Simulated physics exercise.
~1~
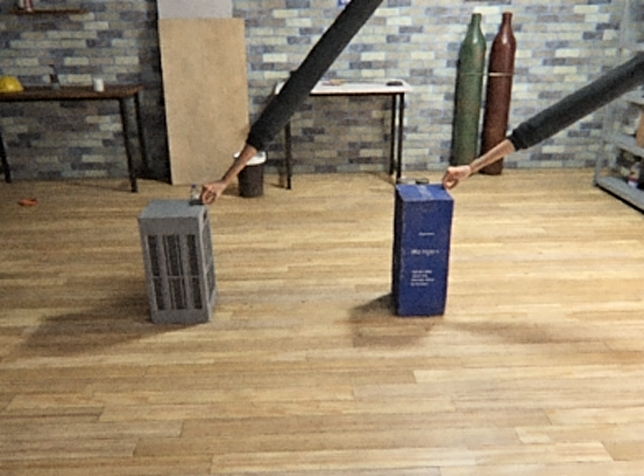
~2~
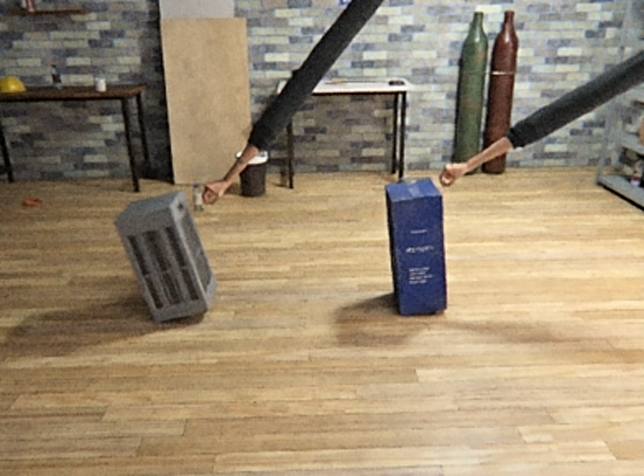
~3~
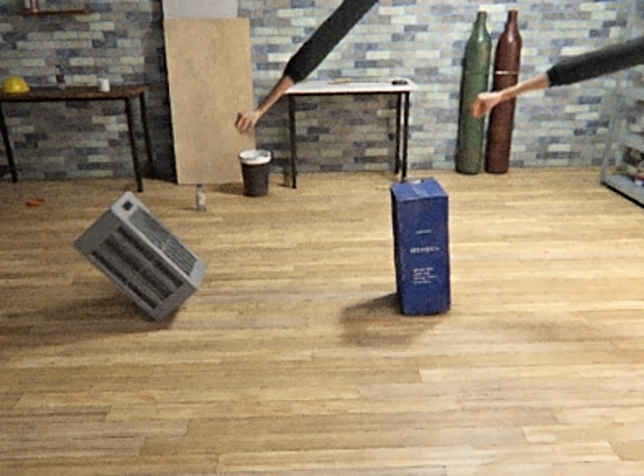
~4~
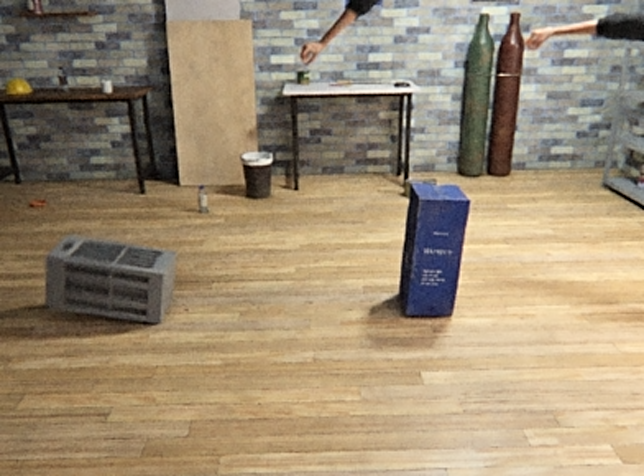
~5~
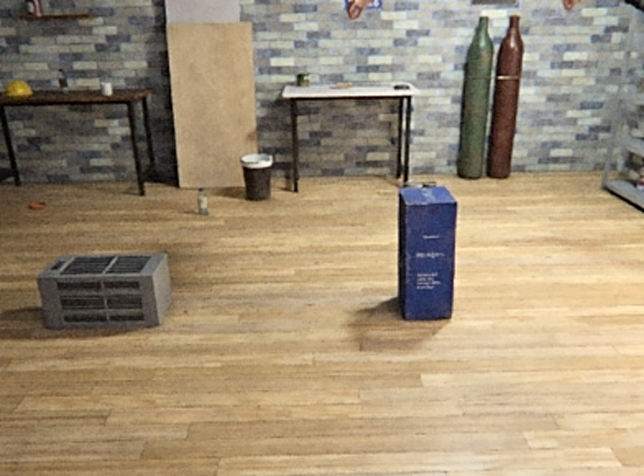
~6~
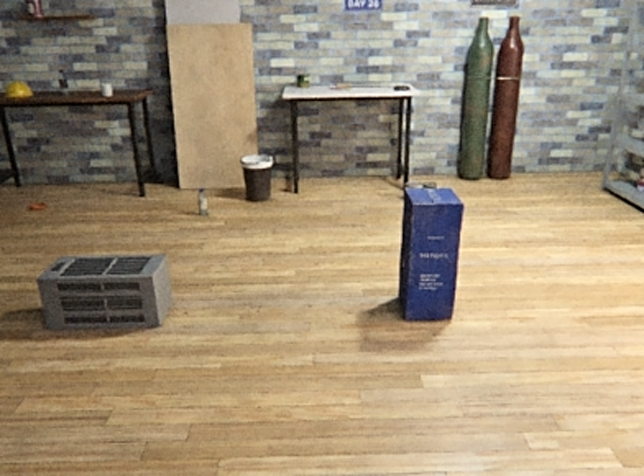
In the video, two hands push at a grey crate and a blue box standing on a wooden floor, then draw back. The crate tips over to the left and lands on its side, while the box rocks slightly and settles upright on its base.
